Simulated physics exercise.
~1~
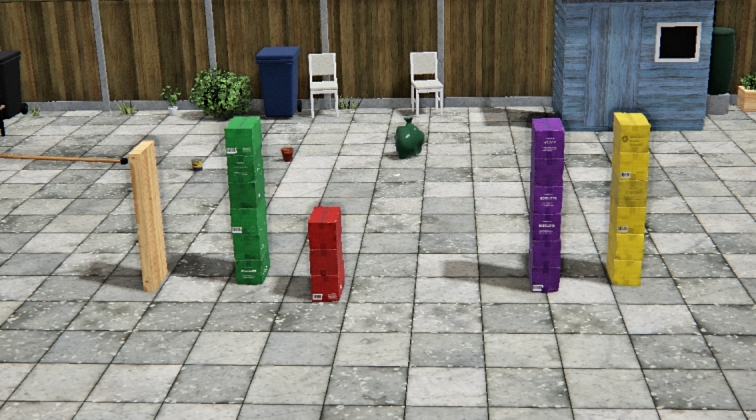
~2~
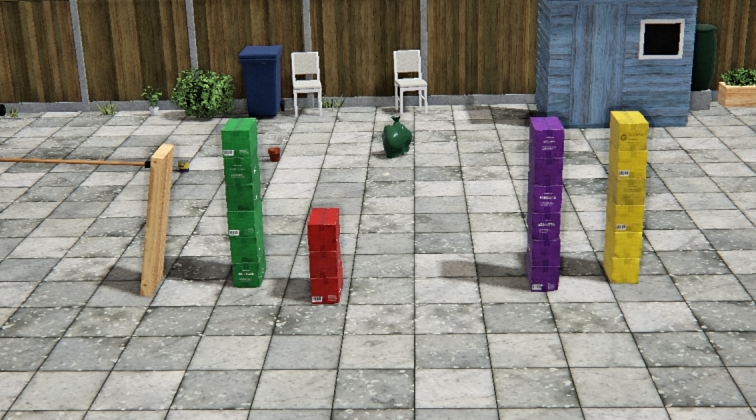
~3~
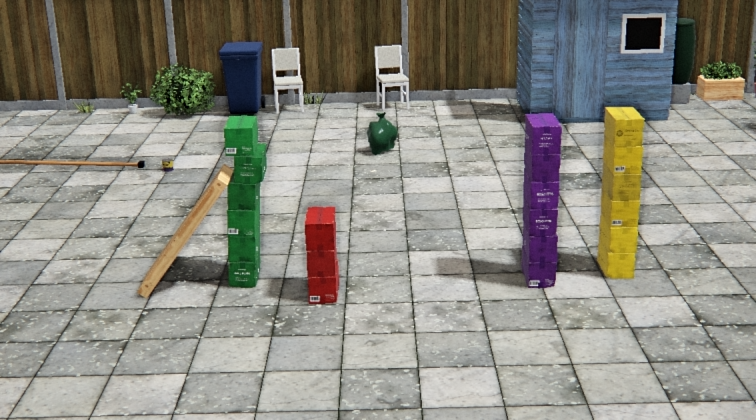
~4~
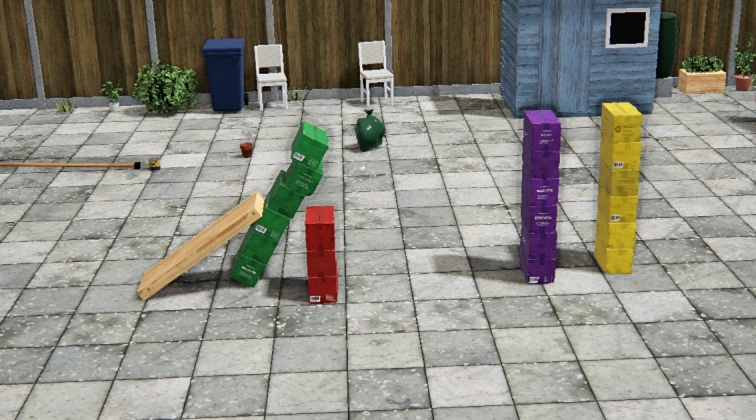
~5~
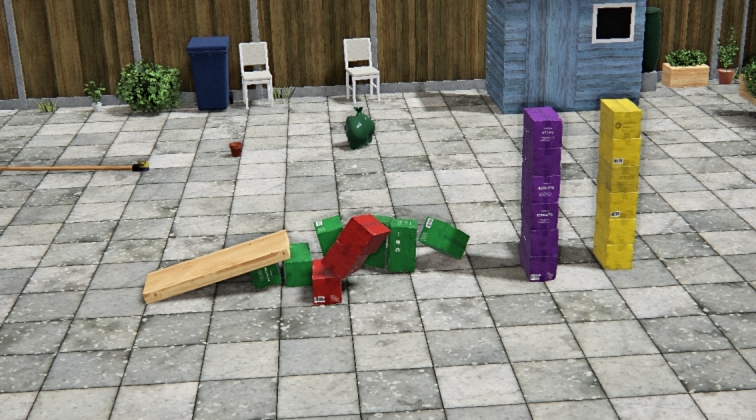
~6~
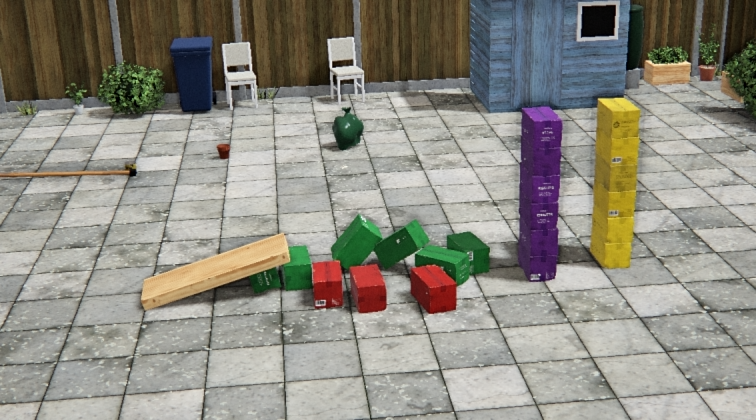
We see a wooden board tip rightward into a tall stack of green cartons, which topples onto a shorter red stack and knocks it over, leaving green and red cartons scattered on the paving while the purple and yellow stacks remain standing.
